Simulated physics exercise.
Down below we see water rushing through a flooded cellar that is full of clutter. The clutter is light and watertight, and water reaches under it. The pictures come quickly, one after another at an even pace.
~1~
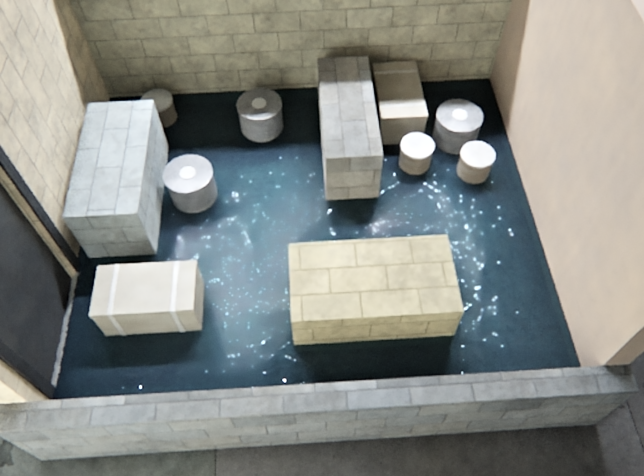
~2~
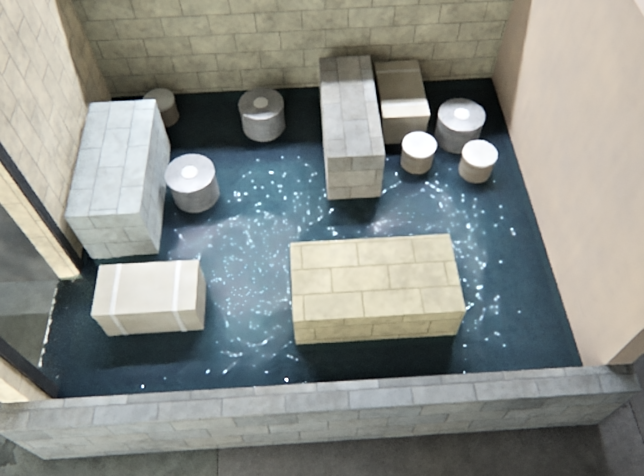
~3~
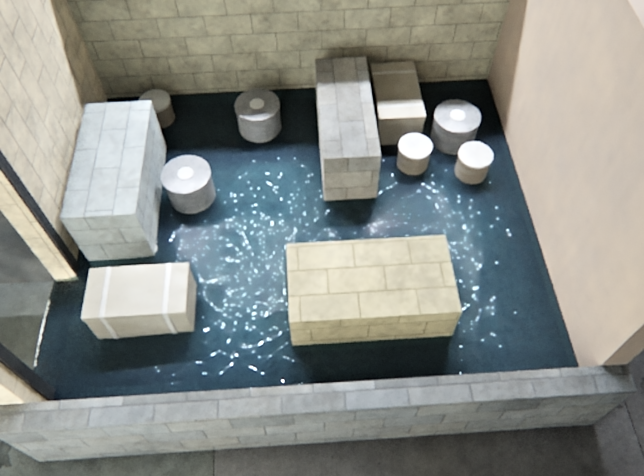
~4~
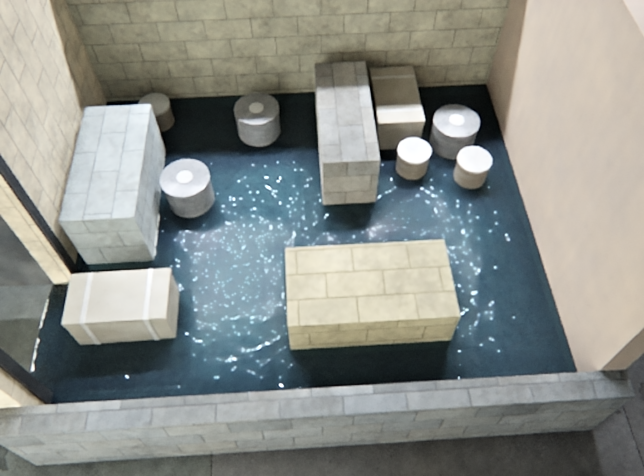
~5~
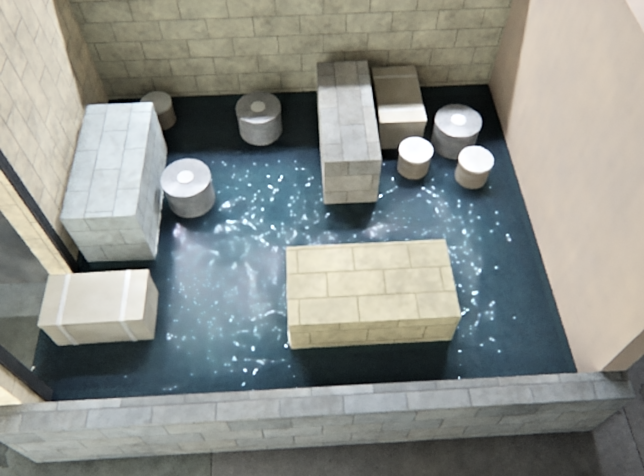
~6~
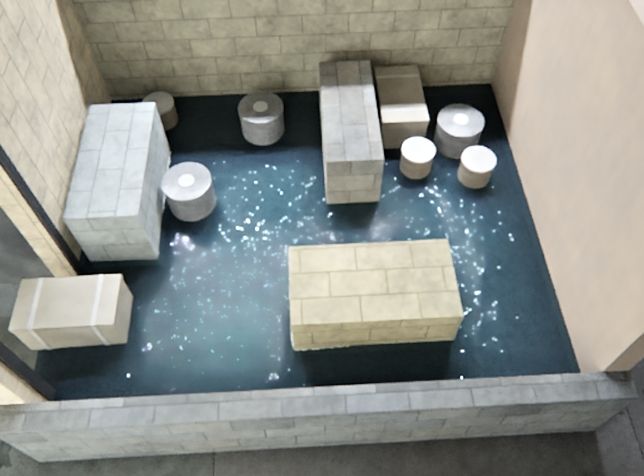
Pale banded box drifting left across a flooded, block-walled room, past a grey block, while the surrounding blocks and drums barely shift.
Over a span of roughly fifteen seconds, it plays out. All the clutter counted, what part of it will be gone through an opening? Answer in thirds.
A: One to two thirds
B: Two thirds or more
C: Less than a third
Option C: Less than a third.
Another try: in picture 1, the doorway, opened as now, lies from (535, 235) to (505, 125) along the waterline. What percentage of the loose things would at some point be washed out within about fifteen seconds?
I'd put it near 40 per cent.
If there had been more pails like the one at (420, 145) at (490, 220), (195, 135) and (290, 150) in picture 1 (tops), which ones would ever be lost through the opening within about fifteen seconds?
Well, taking each in turn, that's never removed, lost to the flow and finally never removed.
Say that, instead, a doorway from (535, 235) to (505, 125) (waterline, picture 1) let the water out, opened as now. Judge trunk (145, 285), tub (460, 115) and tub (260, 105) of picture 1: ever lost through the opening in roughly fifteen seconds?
Taking them as listed: Never leaves, exits, never leaves.
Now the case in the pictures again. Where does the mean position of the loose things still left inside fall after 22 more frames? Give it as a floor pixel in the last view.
Around pixel (335, 178).
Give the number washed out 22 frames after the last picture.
All told, it is 2.
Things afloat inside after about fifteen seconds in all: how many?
The total is 6.
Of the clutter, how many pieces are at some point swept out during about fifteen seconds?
It adds up to 2.
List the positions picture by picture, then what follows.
In the first picture, a trunk at (144, 287) floats; a tub at (188, 173) floats; 0 of 8 have shifted.
In the second picture, a trunk at (146, 287), afloat; a tub at (190, 173), afloat; 0 of 8 have shifted.
In the third picture, a trunk at (136, 290) floats, close to its start; a tub at (186, 174) floats; 1 of 8 have shifted.
In the fourth picture, a trunk at (117, 295) floats, close to its start; a tub at (185, 178) floats; 1 of 8 have shifted.
In the fifth picture, a trunk at (95, 297), afloat, a stride from its start; a tub at (185, 178) floats; 1 of 8 have shifted.
In the sixth picture, a trunk at (66, 301), afloat, a stride from its start; a tub at (186, 181) floats, close to its start; 2 of 8 have shifted.
A moment on, 1 of 8 are out; 7 afloat.
Next, 2 of 8 are out; 6 afloat.
Later, 2 of 8 are out; 6 afloat.
In the end, 2 of 8 are out; 6 afloat.
